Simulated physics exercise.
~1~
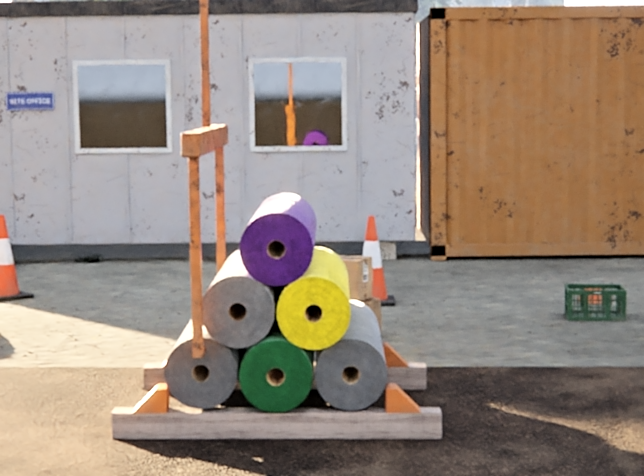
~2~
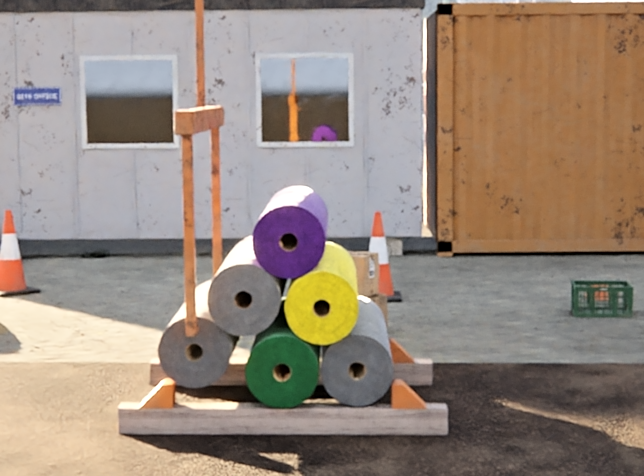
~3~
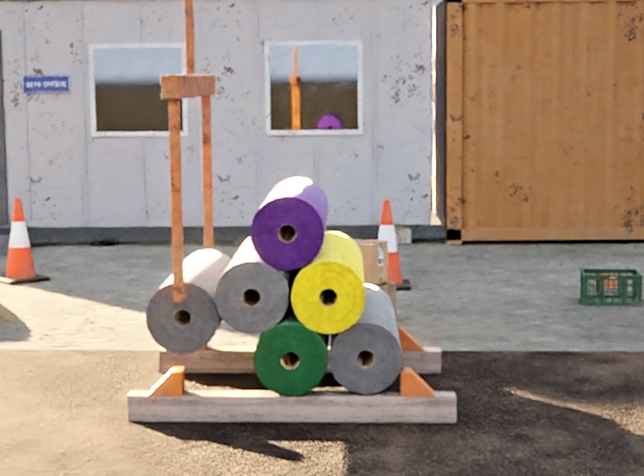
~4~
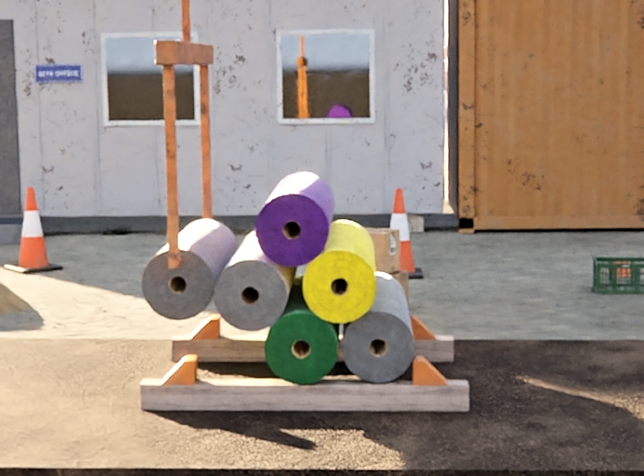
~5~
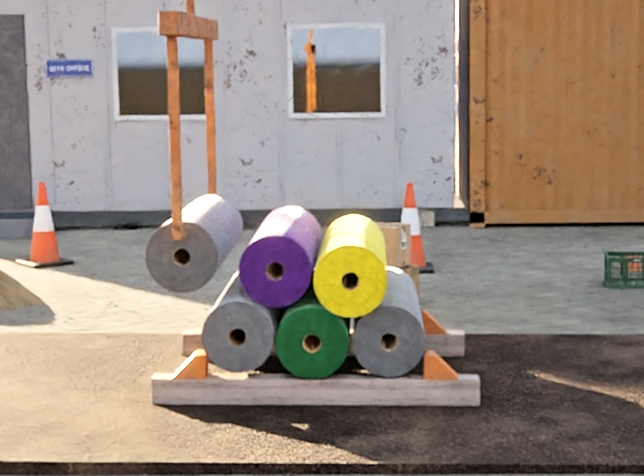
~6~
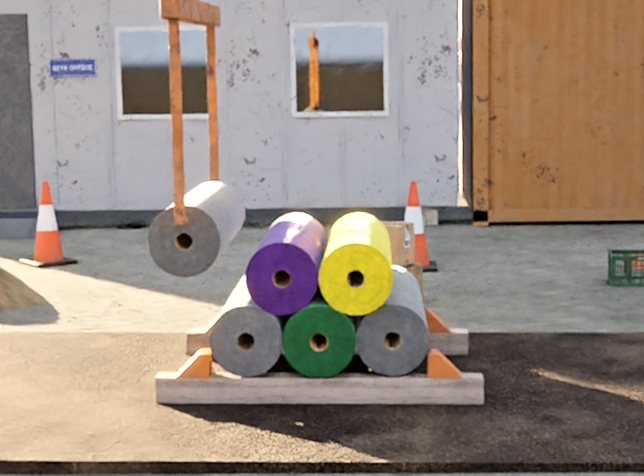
An orange beam lifts away a lower gray roll, and the purple roll drops left.
